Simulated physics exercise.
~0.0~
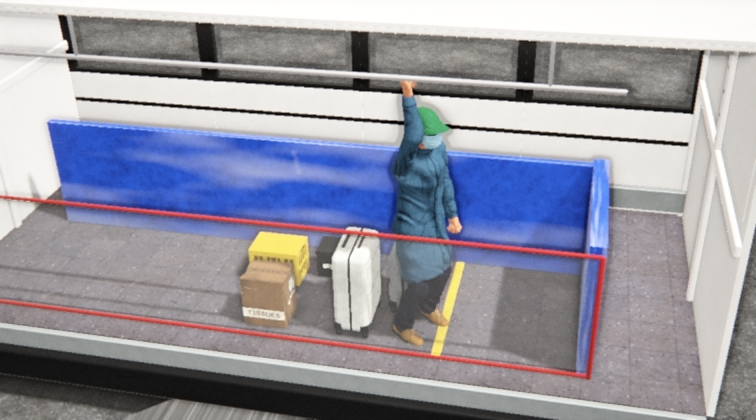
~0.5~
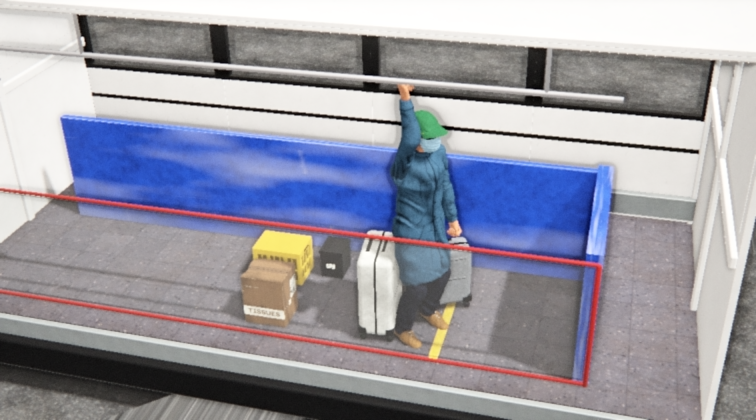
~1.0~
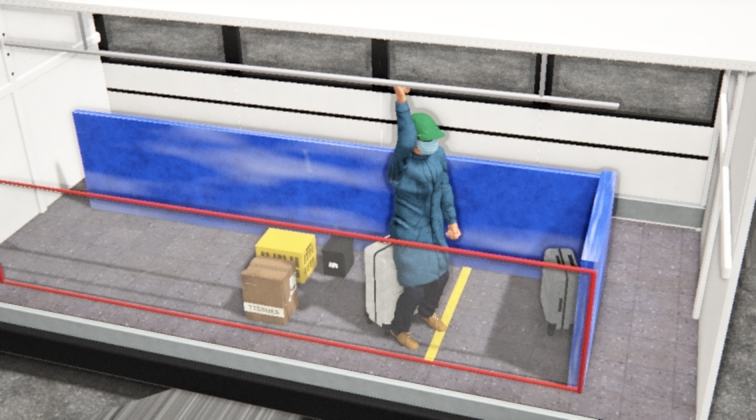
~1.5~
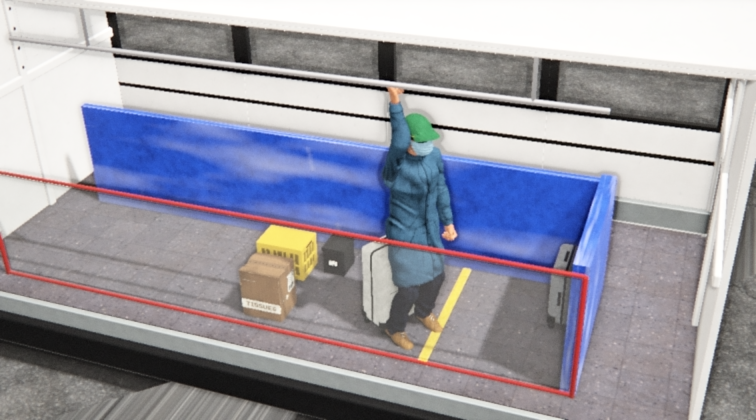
In a tram's luggage bay, a passenger in a green cap held the overhead rail while a small grey case rolled right across the yellow line and a big white one shifted slightly, stopping short beside the unmoved crate, tub and brown pack.
